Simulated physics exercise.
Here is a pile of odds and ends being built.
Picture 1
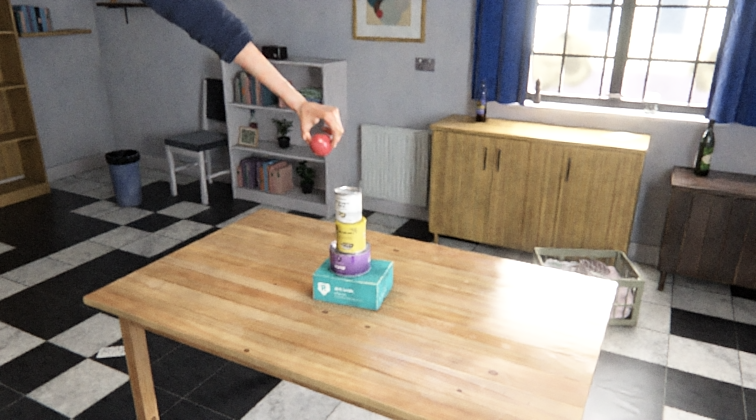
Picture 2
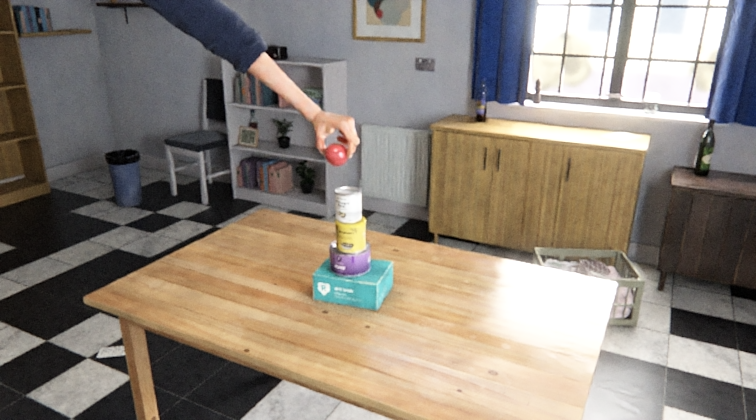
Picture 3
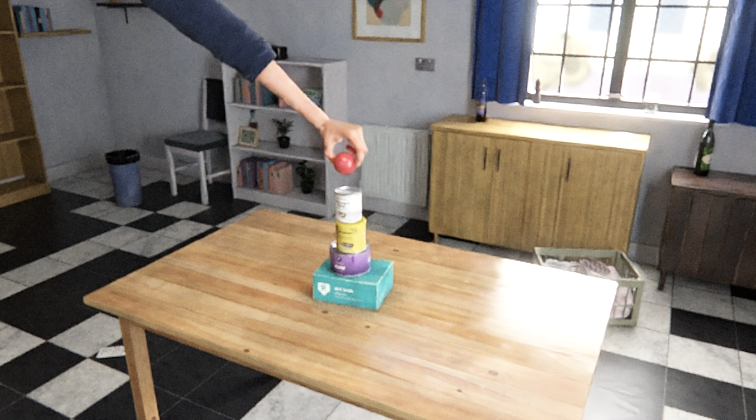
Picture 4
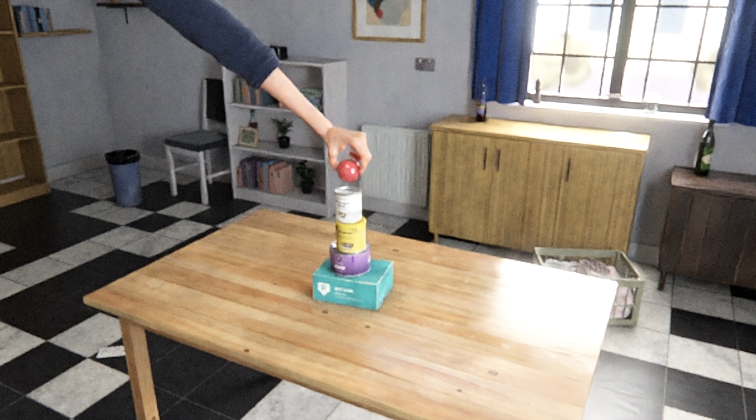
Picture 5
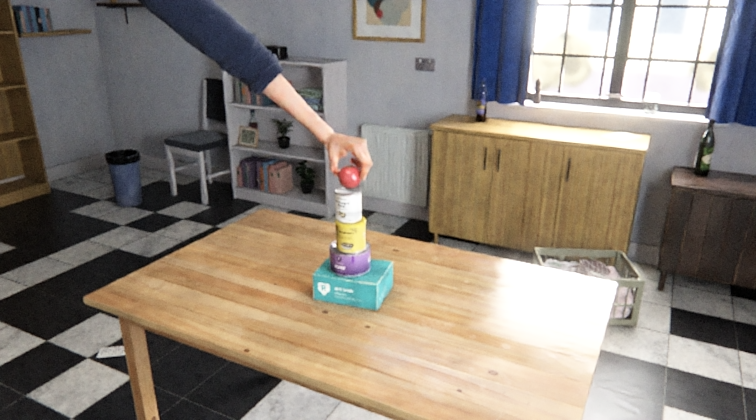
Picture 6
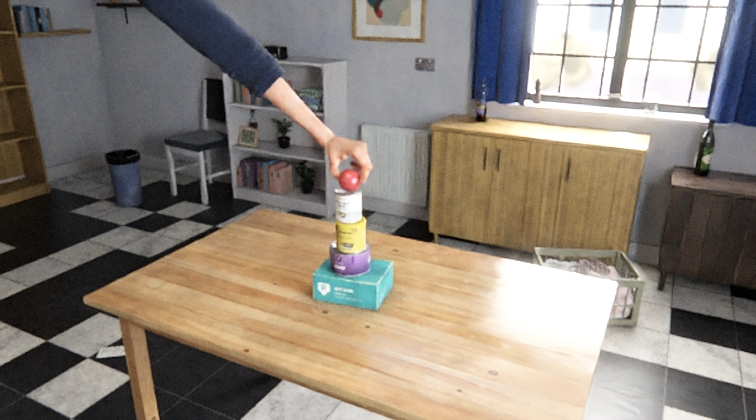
In a room with a checkered floor, a hand holding a red tomato above a wooden table moves slightly right and lowers it onto a white can atop a yellow pot, a purple tub and a teal box.
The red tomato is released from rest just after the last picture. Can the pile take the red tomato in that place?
In the end the pile stays up.
Then, 1.20 s on from there, no change.
Then, 2.10 s on from there, red tomato resting near (350, 181).
In the end, all 5 unmoved. At the end, from the last picture's camera, red tomato near (350, 181). The pile holds.
